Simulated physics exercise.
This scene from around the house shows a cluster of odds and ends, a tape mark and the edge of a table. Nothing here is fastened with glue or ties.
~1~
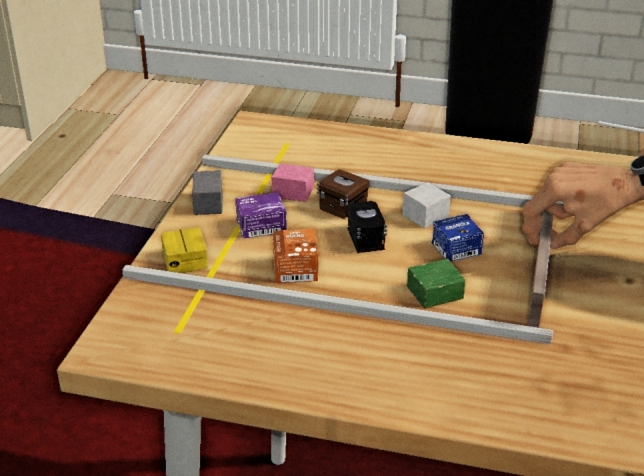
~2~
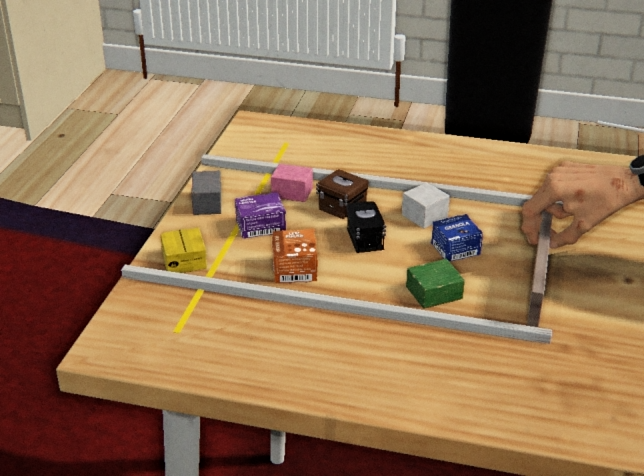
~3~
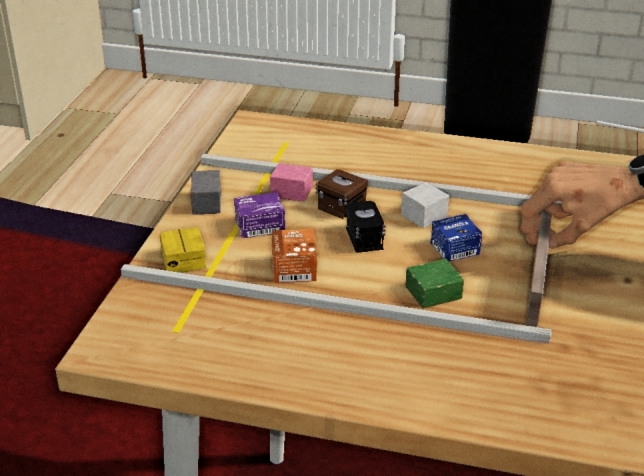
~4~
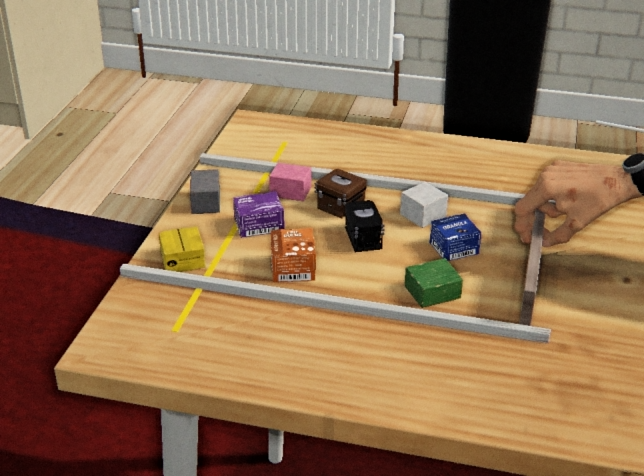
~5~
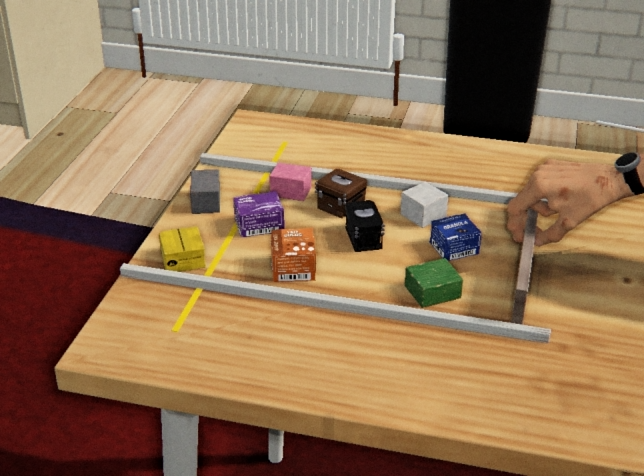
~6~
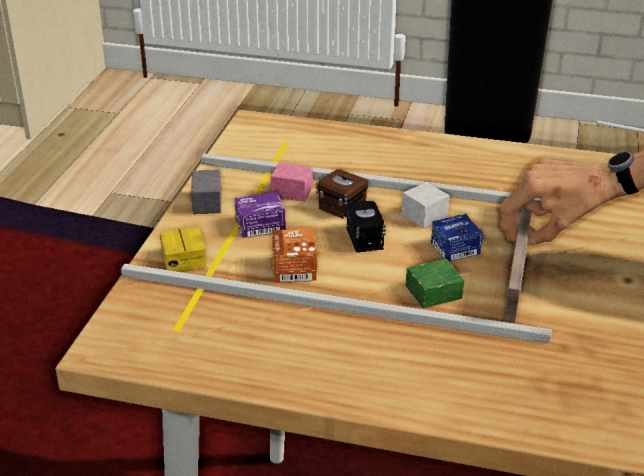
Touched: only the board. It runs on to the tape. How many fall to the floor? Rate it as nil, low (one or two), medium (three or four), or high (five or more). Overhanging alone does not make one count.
Medium, three or four.
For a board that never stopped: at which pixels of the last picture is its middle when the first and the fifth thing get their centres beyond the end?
Pixels, in order: Around (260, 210), around (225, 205).
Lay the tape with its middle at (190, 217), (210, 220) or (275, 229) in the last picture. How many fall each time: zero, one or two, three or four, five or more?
Spot one gives five or over, spot two five or over, spot three none at all.
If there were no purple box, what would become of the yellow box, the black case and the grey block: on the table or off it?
Yellow box - gone, black case - safe, grey block - gone.
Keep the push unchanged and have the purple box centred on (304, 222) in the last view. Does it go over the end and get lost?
From that start the object does not stay.
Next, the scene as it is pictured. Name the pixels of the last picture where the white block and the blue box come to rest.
In the last picture the white block sits at (239, 186) while the blue box sits at (226, 203).
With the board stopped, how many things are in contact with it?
At rest, 3 are in contact.
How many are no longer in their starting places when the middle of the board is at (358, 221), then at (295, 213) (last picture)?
First 7, then 9.
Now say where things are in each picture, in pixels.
In the first picture, grey block (208, 193); yellow box (184, 251); purple box (261, 216); board (544, 247); tape (240, 225).
In the second picture, yellow box (184, 251); white block (425, 205).
In the third picture, purple box (259, 215); black case (365, 226).
In the fourth picture, grey block (205, 191); blue box (455, 237).
In the fifth picture, yellow box (182, 249); board (528, 245).
In the sixth picture, grey block (207, 191); yellow box (183, 250); purple box (260, 215); board (522, 244); tape (239, 224).
Soon after, none off yet; grey block at rest near (207, 191); yellow box at rest near (183, 250); purple box at rest near (260, 215).
After that, none off yet; grey block at rest near (207, 191); yellow box displaced a little near (162, 246); purple box displaced about its own width near (193, 213).
In the end, the number that fall off is three or four; gone, pink block, purple box, yellow box and grey block.
